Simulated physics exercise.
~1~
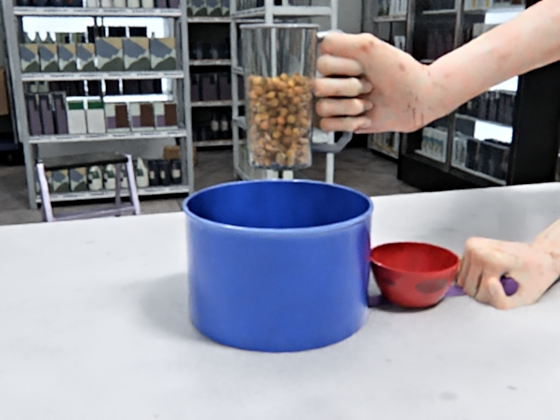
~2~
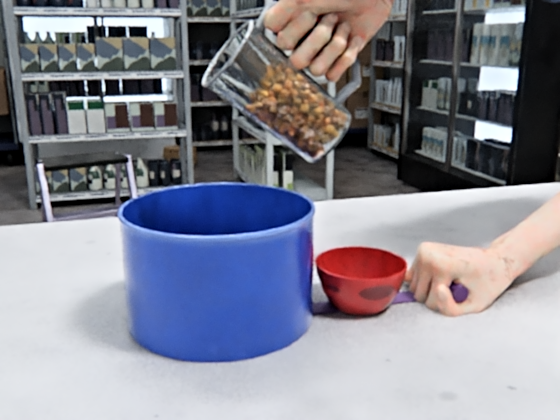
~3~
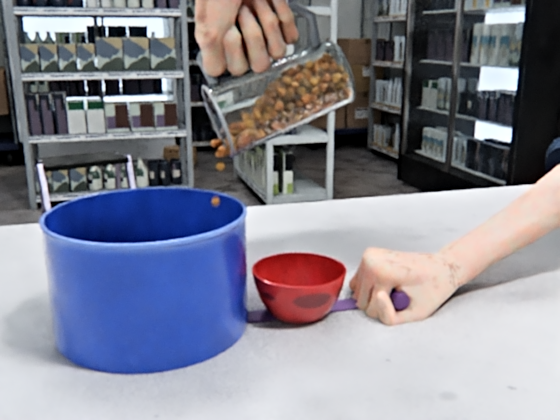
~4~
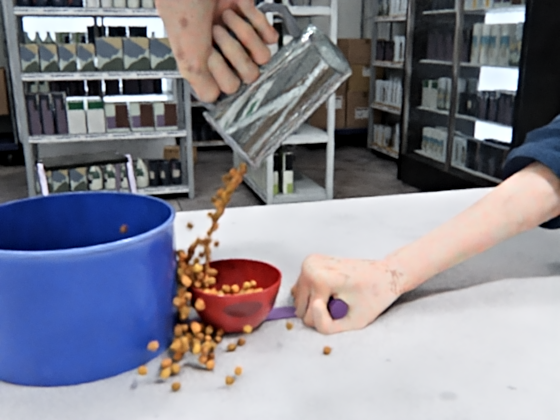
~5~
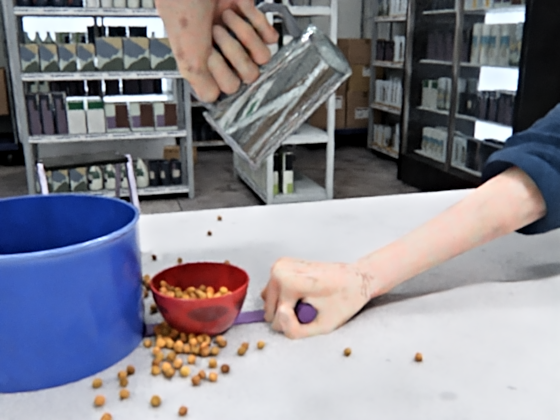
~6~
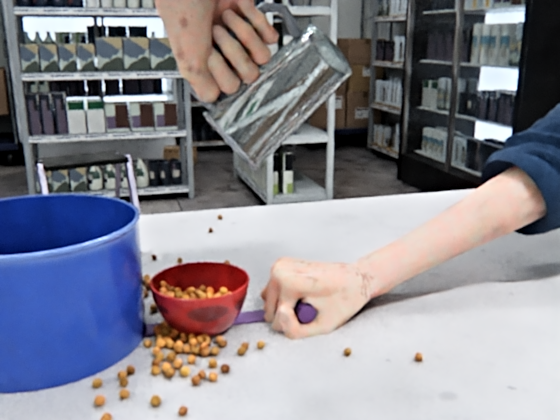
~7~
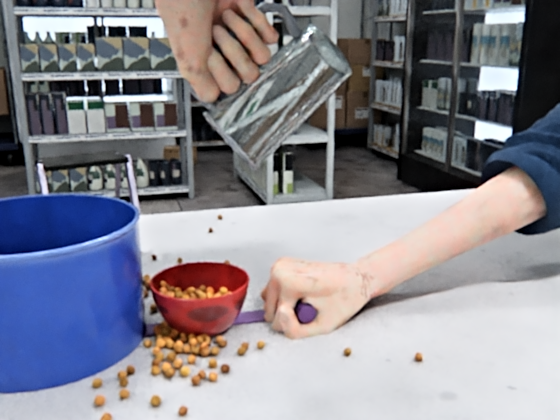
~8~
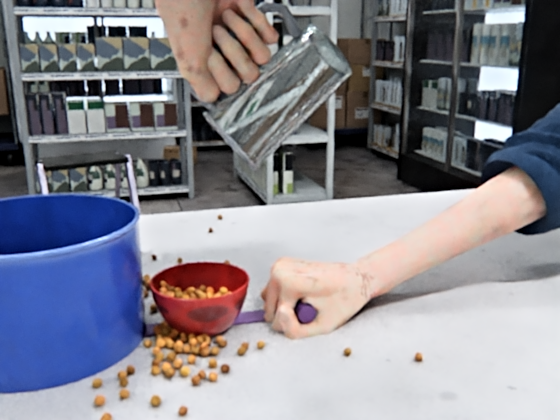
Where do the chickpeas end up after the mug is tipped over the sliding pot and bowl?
They end up split three ways, with a good share in the blue pot, a good share in the red bowl and plenty spilled outside them, many scattered on the table.
